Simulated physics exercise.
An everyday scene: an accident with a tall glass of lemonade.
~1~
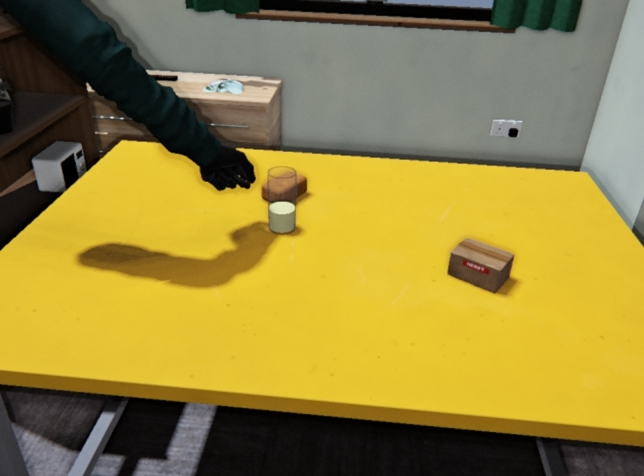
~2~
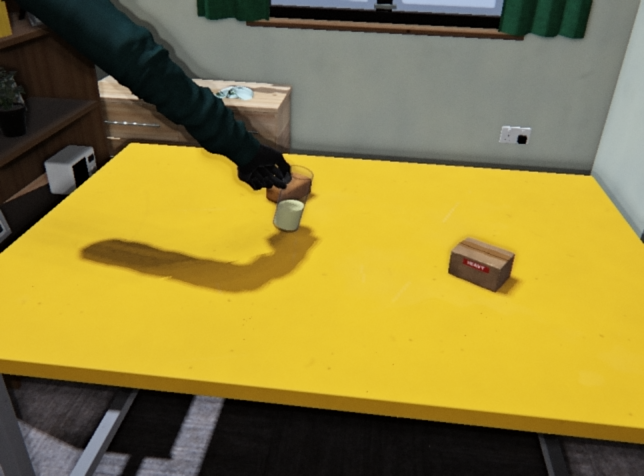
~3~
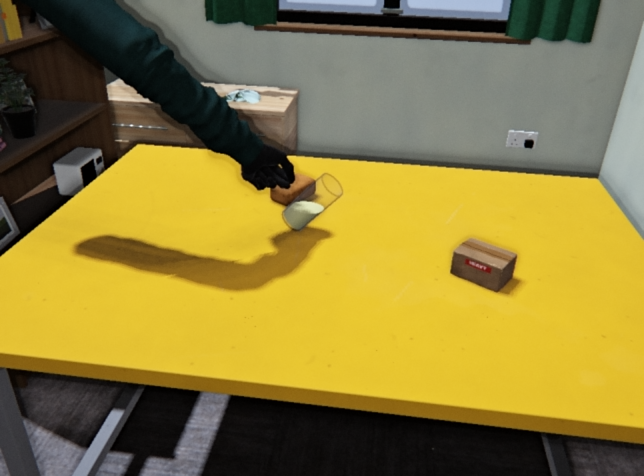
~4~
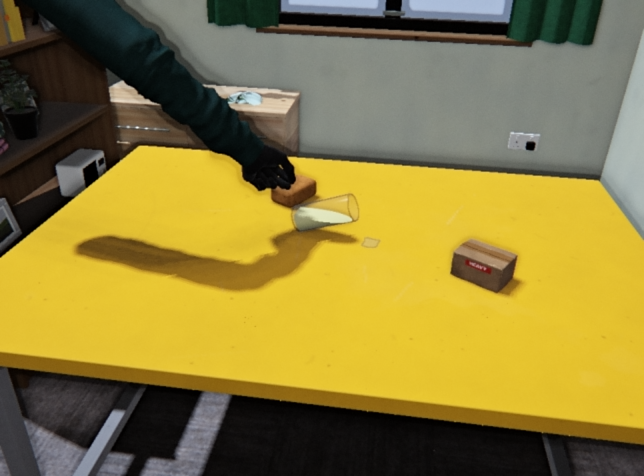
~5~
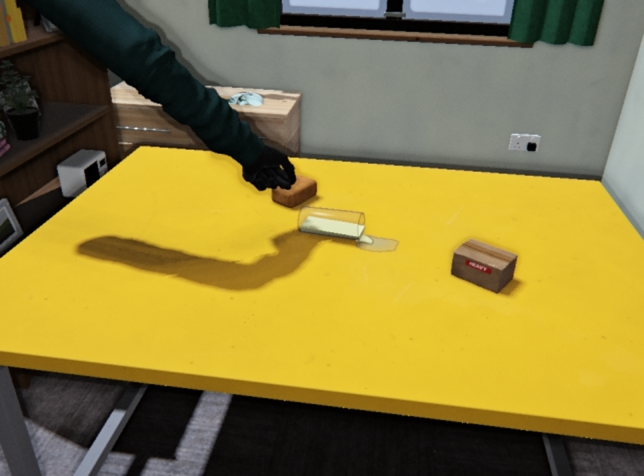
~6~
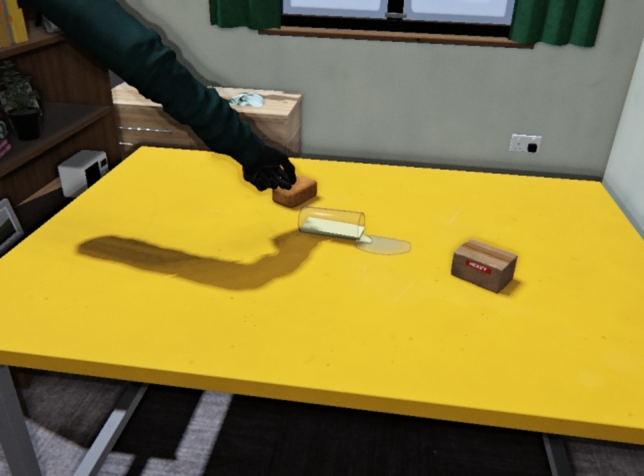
A gloved hand knocks over a glass of pale liquid, which spills onto the yellow table.
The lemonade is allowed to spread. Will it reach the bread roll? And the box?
As for the bread roll, it avoids the spill; as for the box, it meets the spill.
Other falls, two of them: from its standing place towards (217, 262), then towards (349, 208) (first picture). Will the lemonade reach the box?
For the first try it is missed; for the other it is missed.
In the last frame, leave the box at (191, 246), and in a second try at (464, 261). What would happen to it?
Try 1 - it is not hit; try 2 - it gets hit.
Soon after, the puddle covers about as much as a plate; the bread roll is dry; the box is wet.
Later, the puddle covers about as much as a tray; the bread roll is dry; the box is wet.
In the end, the puddle covers about as much as a tray; the bread roll is dry; the box is wet.
